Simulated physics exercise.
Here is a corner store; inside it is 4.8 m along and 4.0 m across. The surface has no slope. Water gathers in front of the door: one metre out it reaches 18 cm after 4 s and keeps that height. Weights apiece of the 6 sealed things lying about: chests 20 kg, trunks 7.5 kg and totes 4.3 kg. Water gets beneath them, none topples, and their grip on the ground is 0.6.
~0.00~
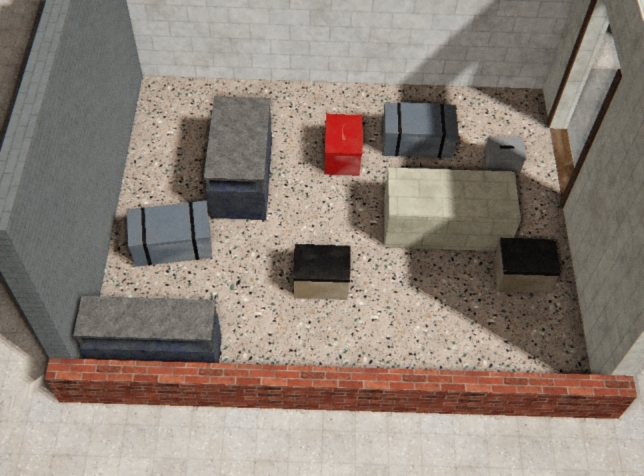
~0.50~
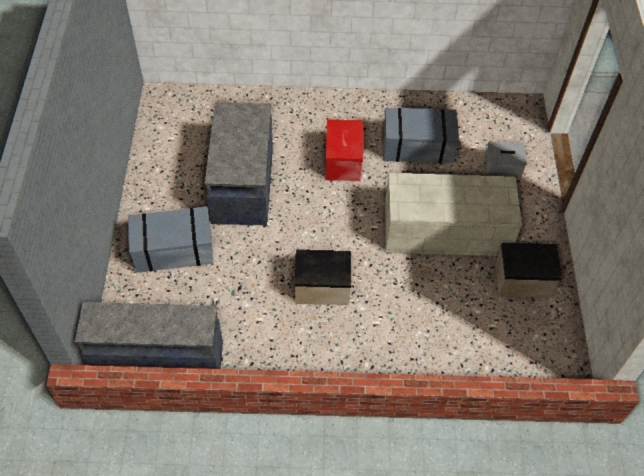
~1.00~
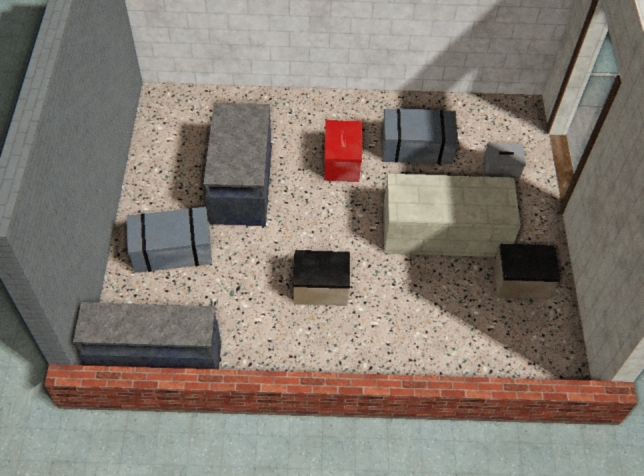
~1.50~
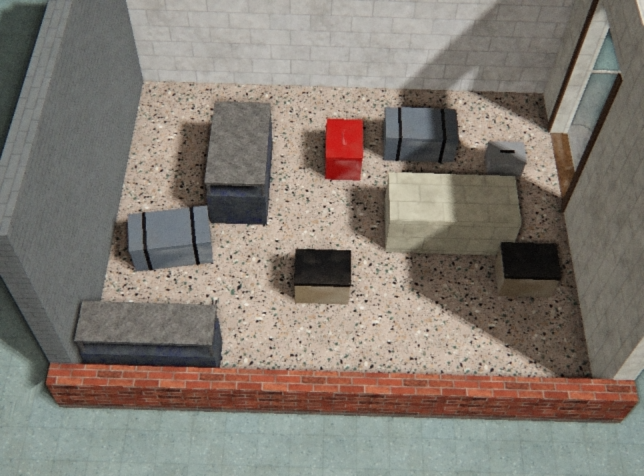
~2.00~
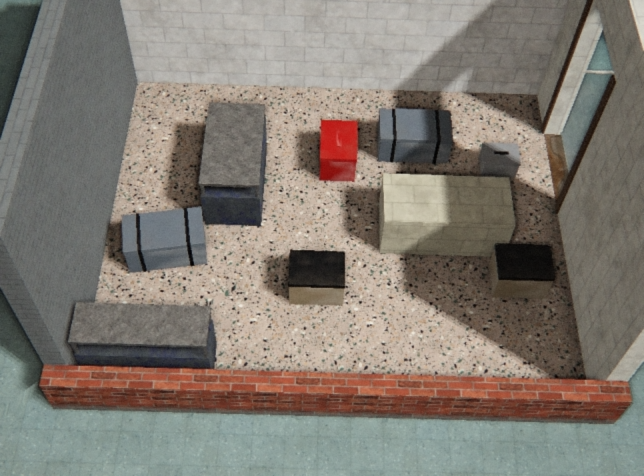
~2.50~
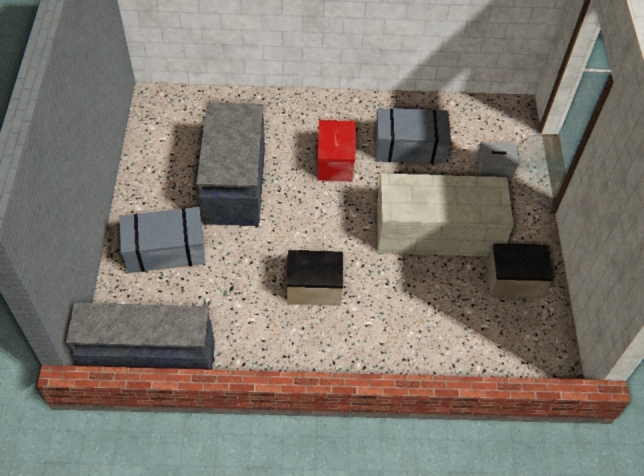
Water spreads around the outside of a small room while the scattered boxes stay still.
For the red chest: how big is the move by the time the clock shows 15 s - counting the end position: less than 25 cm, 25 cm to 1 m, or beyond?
The red chest slides a little.
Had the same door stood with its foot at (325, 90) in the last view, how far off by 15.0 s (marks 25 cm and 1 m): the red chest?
In that case the red chest ends far away.
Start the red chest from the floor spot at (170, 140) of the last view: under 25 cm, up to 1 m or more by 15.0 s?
It ends far away.
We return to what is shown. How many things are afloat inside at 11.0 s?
I count 3.
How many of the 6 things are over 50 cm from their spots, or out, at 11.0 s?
I count 3.
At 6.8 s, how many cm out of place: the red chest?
About 0 cm.
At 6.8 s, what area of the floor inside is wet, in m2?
Roughly 10.5 m2.
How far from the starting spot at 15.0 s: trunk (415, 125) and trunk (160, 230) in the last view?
In turn: 250 cm, 100 cm.
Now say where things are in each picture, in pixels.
In the first frame, the red chest at (344, 133) rests on the ground; 0.0 m2 under water; 0 of 6 have shifted.
In the second frame, the red chest at (345, 139), on the bottom; 0.0 m2 under water; 0 of 6 have shifted.
In the third frame, the red chest at (344, 139), on the bottom; 0.0 m2 under water; 0 of 6 have shifted.
In the fourth frame, the red chest at (344, 138), on the bottom; 0.0 m2 under water; 0 of 6 have shifted.
In the fifth frame, the red chest at (339, 139) rests on the ground; water covers 0.0 m2; 0 of 6 have shifted.
In the sixth frame, the red chest at (337, 139) rests on the ground; water covers 0.3 m2; 0 of 6 have shifted.
After 3.5 s the red chest is near (337, 139), 0.0 m from its start, aground; 0 afloat.
After 6.8 s the red chest is near (335, 139), 0.0 m from its start, aground; 1 afloat.
After 11.0 s the red chest is near (314, 139), 0.2 m from its start, aground; 3 afloat.
After 15.0 s the red chest is near (283, 134), 0.6 m from its start, aground; 3 afloat.
